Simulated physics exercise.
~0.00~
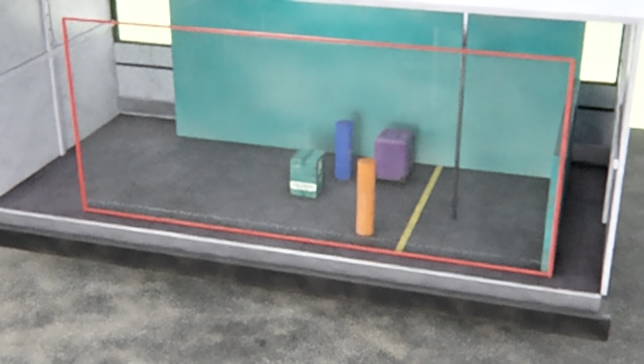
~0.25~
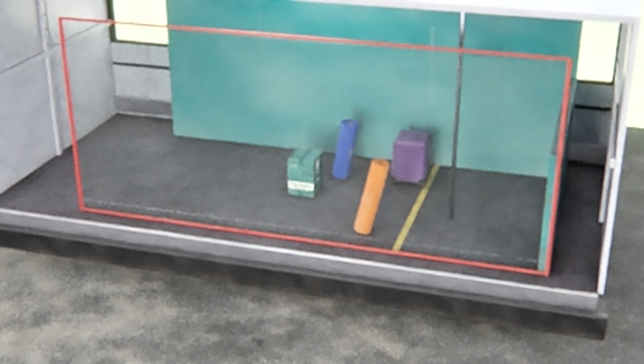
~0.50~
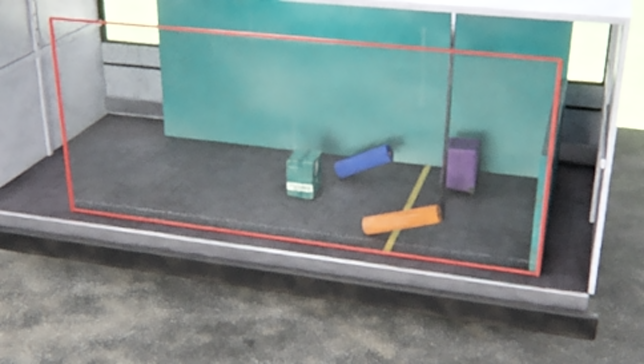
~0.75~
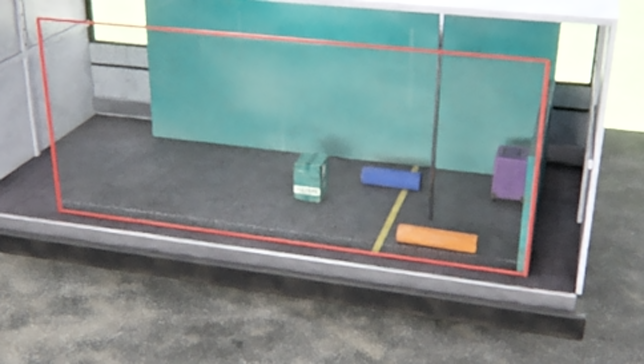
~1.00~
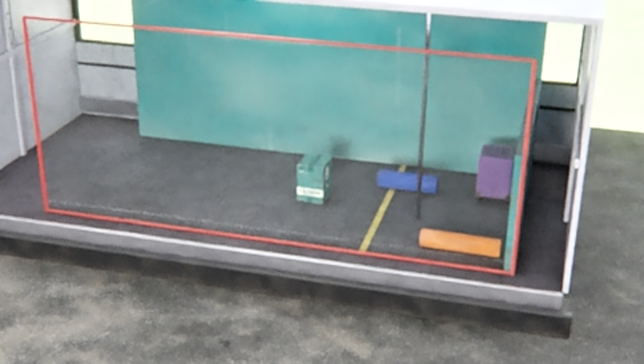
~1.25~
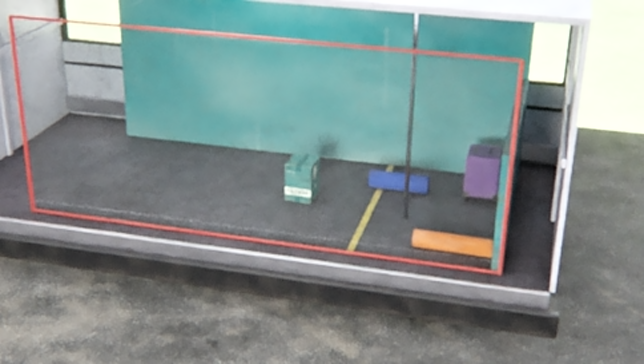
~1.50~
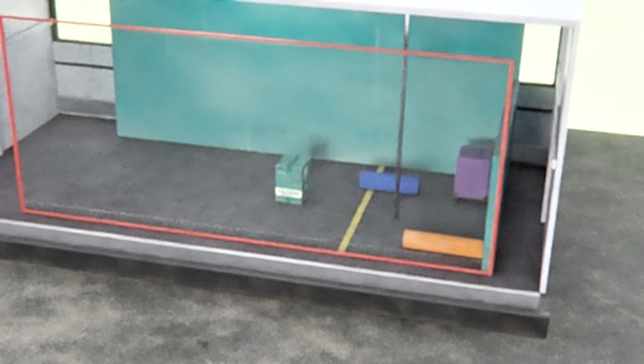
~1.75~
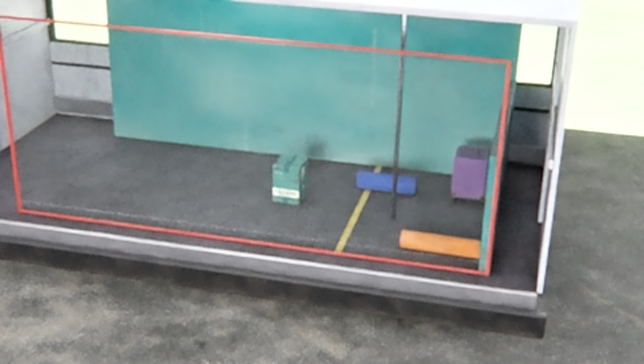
A purple case slid right across the dark floor to the far end of the bay while the blue and orange rolls toppled and slid past the yellow line, and all three settled there on the right, leaving the upright teal pack short of it.
